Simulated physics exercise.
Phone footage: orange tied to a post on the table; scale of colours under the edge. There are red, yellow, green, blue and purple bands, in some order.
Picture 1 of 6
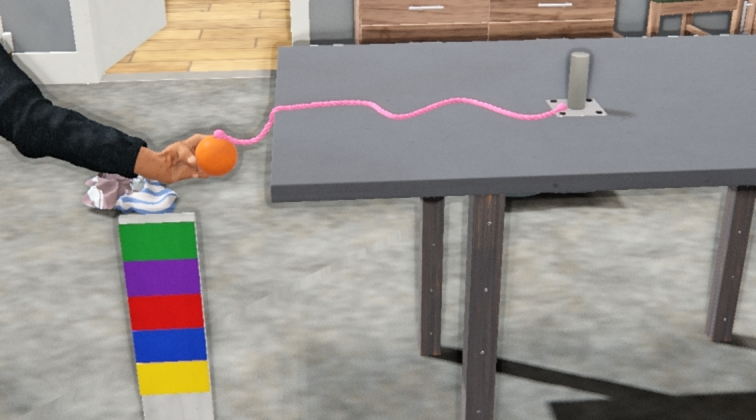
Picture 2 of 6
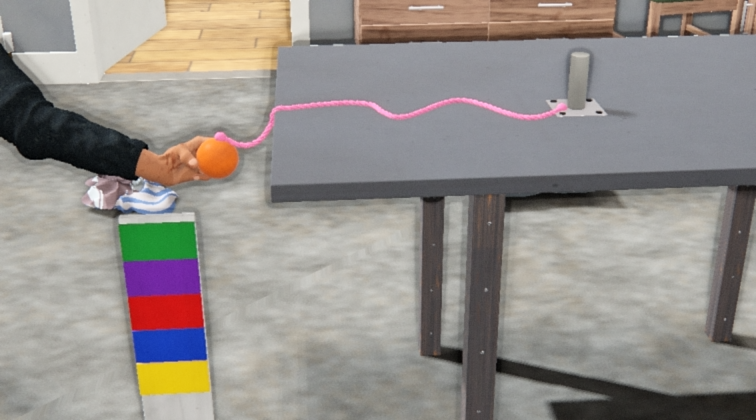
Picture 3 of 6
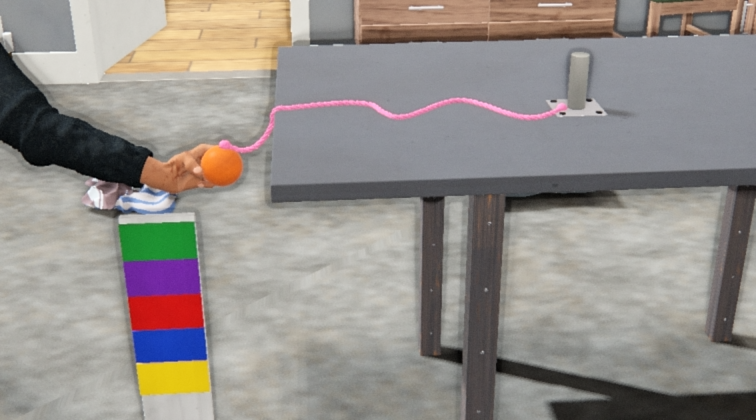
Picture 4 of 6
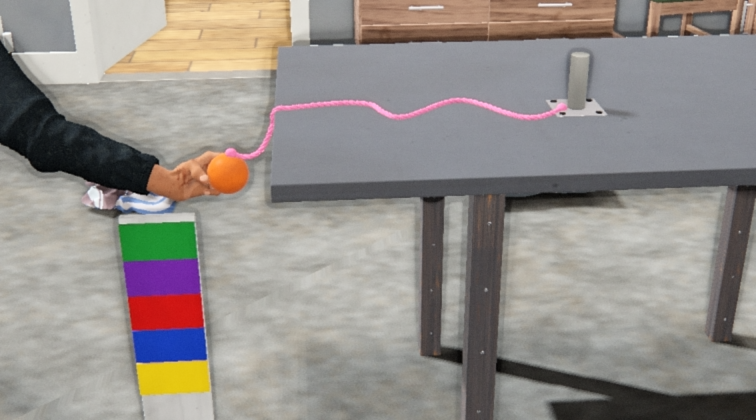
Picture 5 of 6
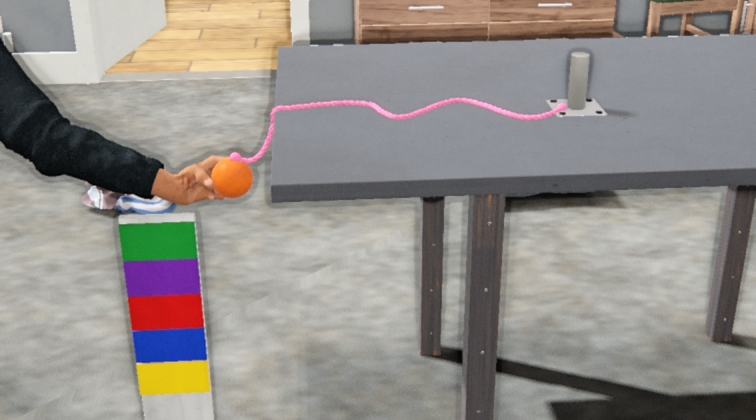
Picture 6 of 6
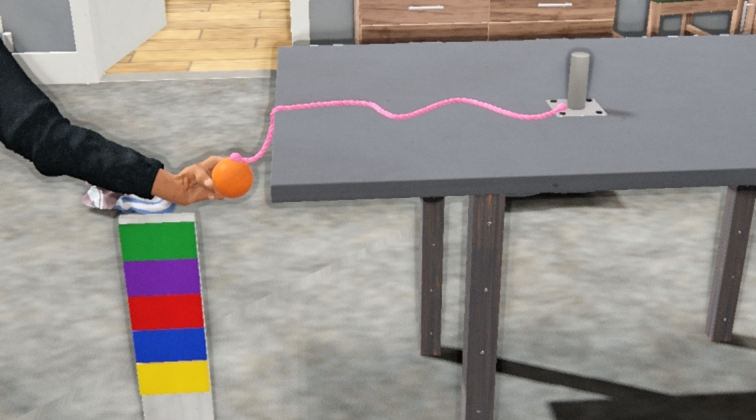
Beside a grey table, a hand lowers an orange ball on a pink cord slightly.
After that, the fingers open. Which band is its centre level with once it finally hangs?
Purple.
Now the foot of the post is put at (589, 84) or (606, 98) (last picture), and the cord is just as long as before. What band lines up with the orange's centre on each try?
Green; green.
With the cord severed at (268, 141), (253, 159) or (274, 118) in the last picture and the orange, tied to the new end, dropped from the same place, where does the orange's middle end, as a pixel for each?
First (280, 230), then (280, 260), then (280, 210).
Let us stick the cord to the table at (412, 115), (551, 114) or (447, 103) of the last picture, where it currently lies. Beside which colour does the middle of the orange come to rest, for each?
Note: Try 1 green; try 2 purple; try 3 green.
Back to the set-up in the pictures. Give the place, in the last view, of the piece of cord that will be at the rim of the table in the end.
Around (347, 103).
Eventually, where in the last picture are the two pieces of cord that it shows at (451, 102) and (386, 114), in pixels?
First: (418, 110). Second: (327, 111).
A little later, orange near (282, 260); level with purple.
Next, orange near (272, 276); level with purple.
When it is over, orange near (277, 275); level with purple. At purple.
